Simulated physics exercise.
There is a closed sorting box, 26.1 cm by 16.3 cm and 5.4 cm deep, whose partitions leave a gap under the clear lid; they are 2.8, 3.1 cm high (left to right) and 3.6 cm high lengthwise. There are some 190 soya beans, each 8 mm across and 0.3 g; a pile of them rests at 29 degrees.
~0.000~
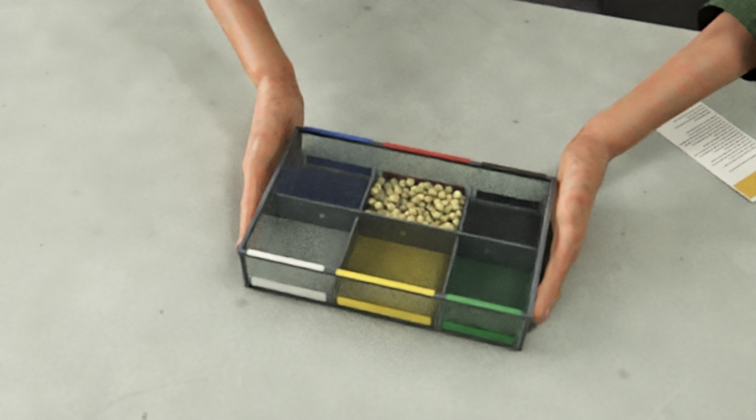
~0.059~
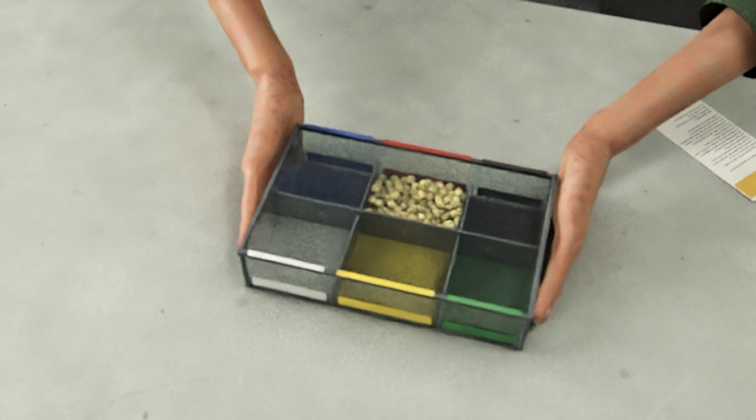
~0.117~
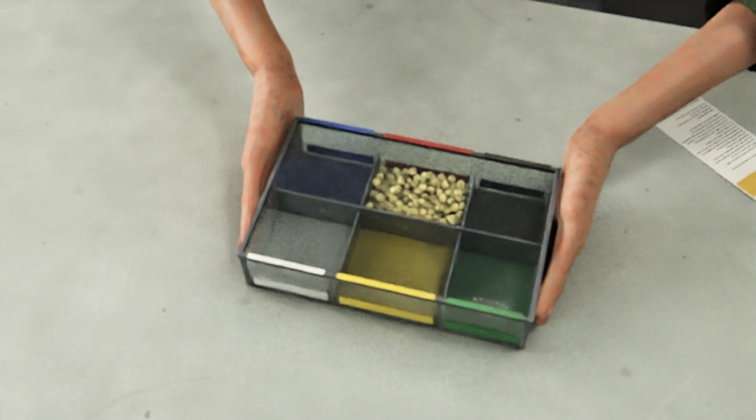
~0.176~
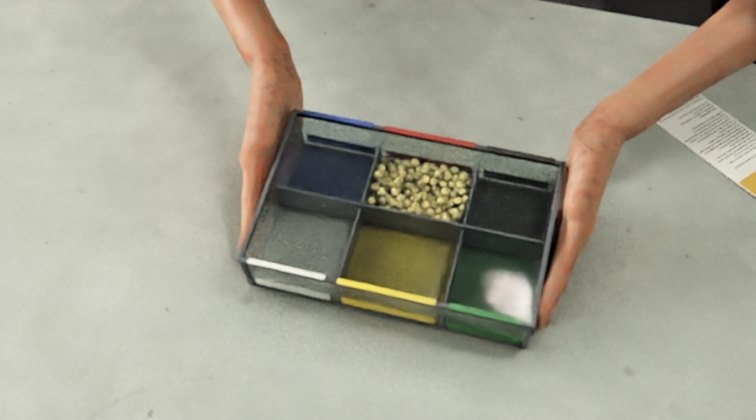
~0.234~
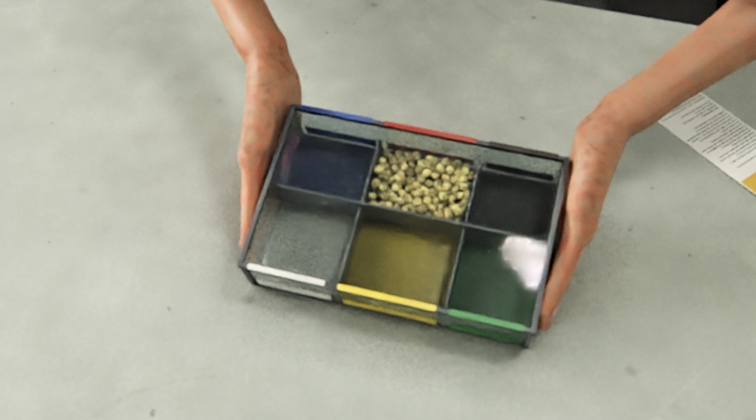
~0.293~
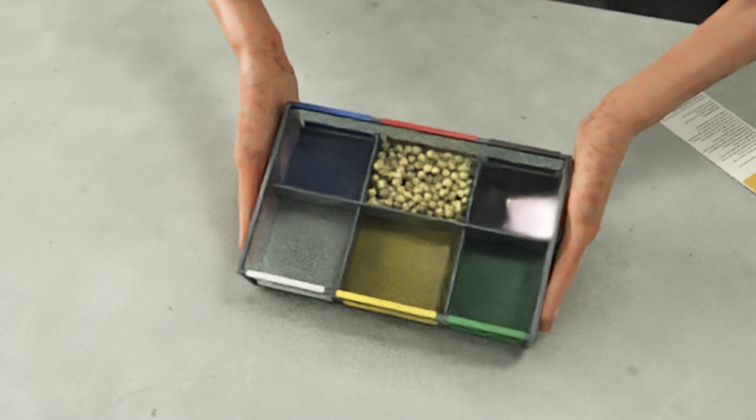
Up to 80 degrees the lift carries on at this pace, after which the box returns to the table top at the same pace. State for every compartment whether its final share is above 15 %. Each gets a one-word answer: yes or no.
My answers are red compartment yes, blue compartment no, green compartment no, yellow compartment yes, white compartment no, black compartment no.
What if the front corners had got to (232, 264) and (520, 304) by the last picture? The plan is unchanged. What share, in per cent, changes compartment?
Estimate: Around 40 %.
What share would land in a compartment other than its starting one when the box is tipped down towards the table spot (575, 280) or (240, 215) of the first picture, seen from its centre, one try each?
Approximately 45 percent, then 55 percent.
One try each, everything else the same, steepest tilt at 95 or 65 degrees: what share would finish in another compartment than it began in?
First try: Around 50 %; second try: Around 5 %.
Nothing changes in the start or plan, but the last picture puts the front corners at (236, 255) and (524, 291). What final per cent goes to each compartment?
Final shares: Red 55%, blue 10%, green 0%, yellow 0%, white 35%, black 0%.
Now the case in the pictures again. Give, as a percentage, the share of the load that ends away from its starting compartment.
I'd say close to 25 percent.
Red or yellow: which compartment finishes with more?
That would be the red compartment.
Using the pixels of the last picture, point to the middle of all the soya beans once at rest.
In the last view, approximately (418, 229).
After 0.97 s, tilt 78 degrees; red 85 %, yellow 15 %.
Then, at 1.42 s, tilt 32 degrees; red 75 %, green 5 %, yellow 25 %.
After 1.95 s, tilt 0 degrees; red 75 %, green 5 %, yellow 25 %.
At rest (2.5 s), red 75 %, blue 0 %, green 5 %, yellow 25 %, white 0 %, black 0 %.
